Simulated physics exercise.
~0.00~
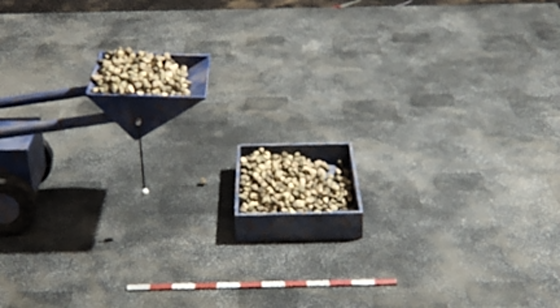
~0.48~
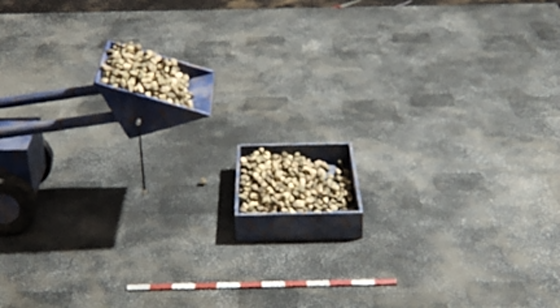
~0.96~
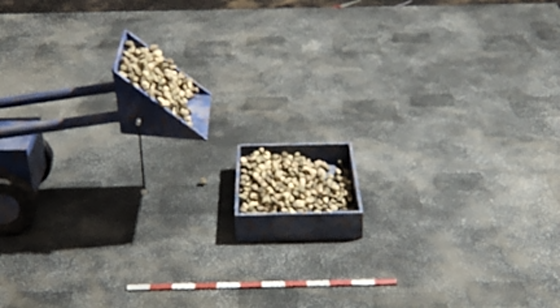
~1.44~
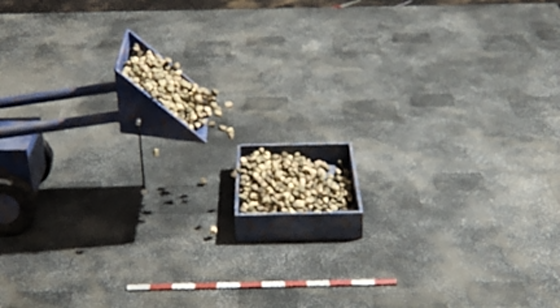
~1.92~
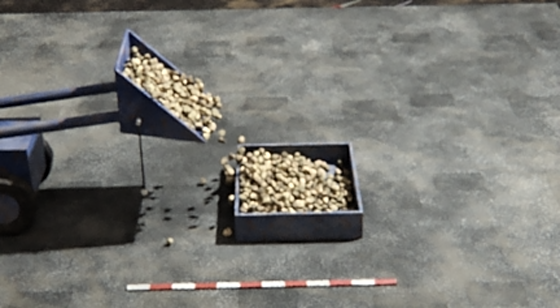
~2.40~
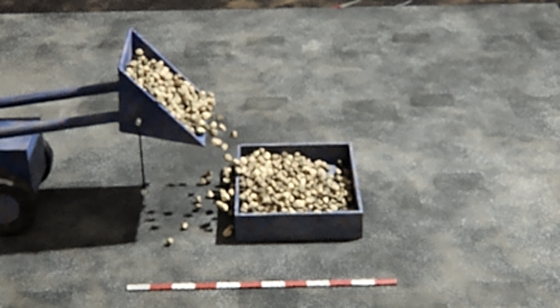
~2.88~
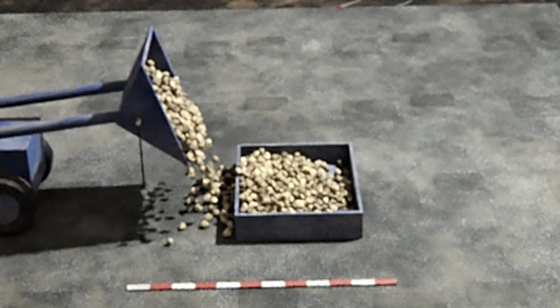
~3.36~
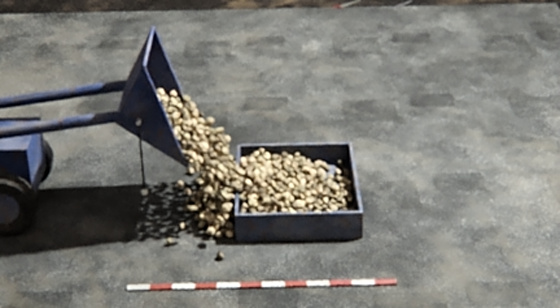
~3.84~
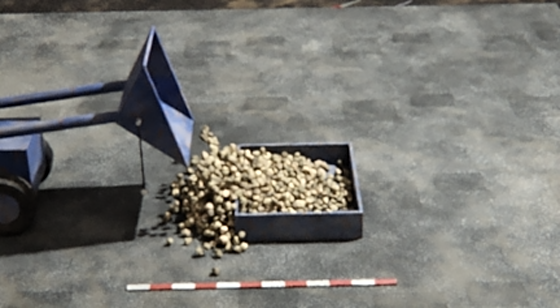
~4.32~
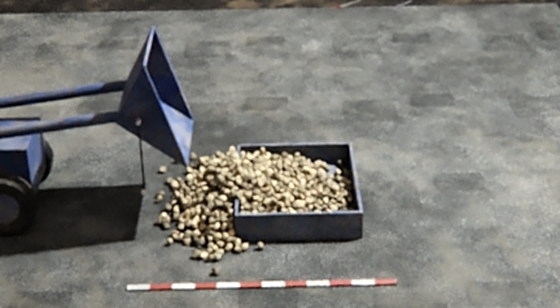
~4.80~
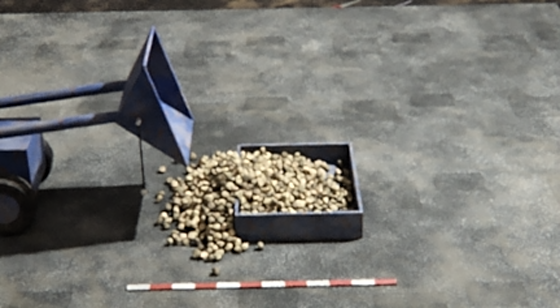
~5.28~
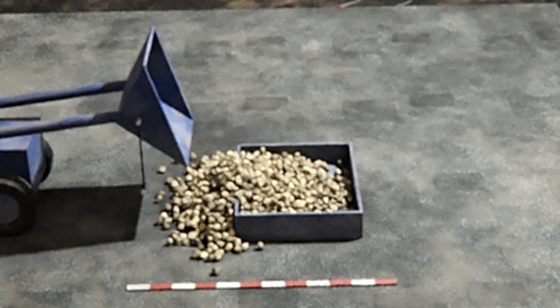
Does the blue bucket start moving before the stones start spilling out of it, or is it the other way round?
The blue bucket moves first. It is already tipping forward while the stones stay inside, and they only begin to spill over its lower edge later.
